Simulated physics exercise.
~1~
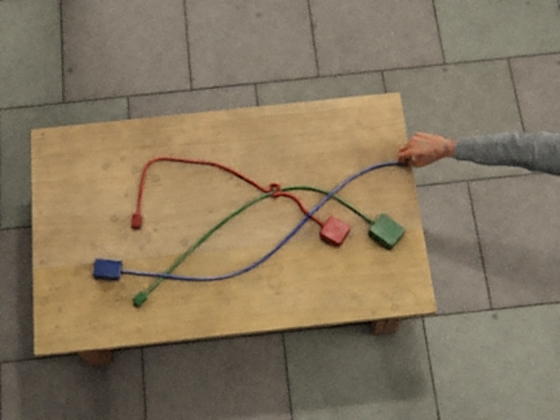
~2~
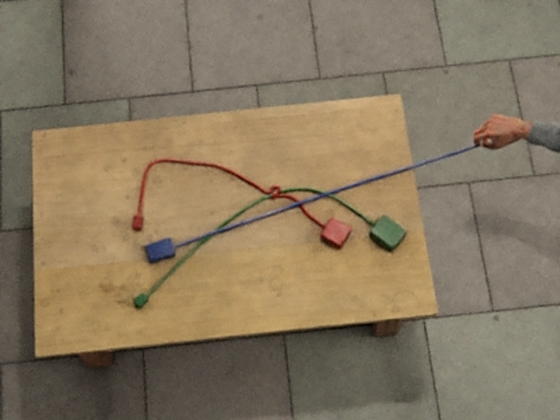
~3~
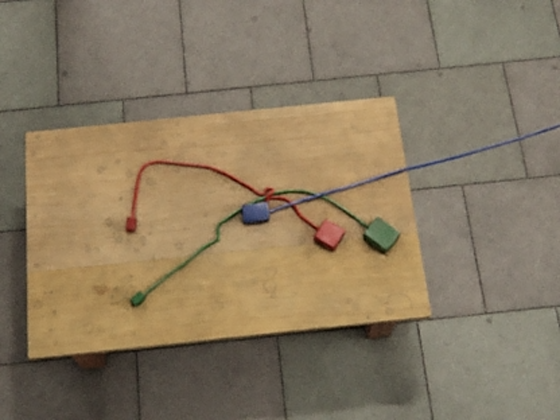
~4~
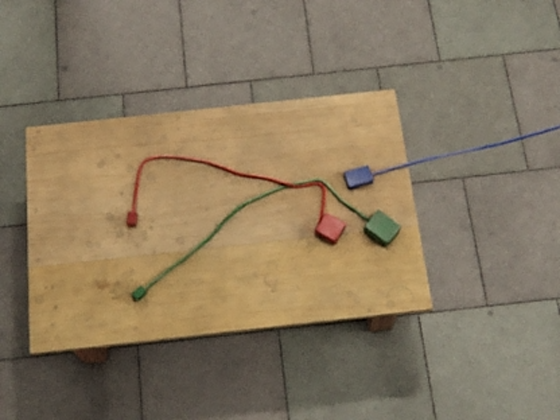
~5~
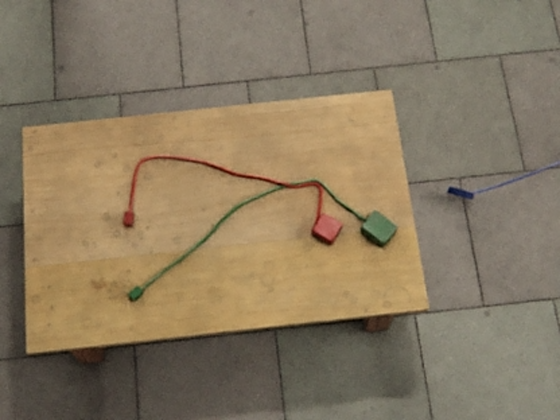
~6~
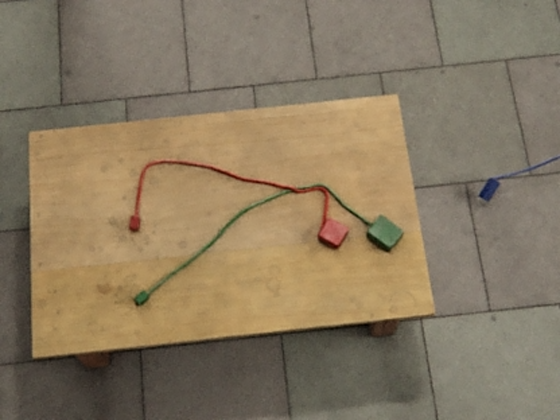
A hand pulled the blue lead off a wooden table to the right, dragging its charger across the other leads until it slid over the edge and dangled, while the red and green chargers stayed on the table with their leads slightly shifted.
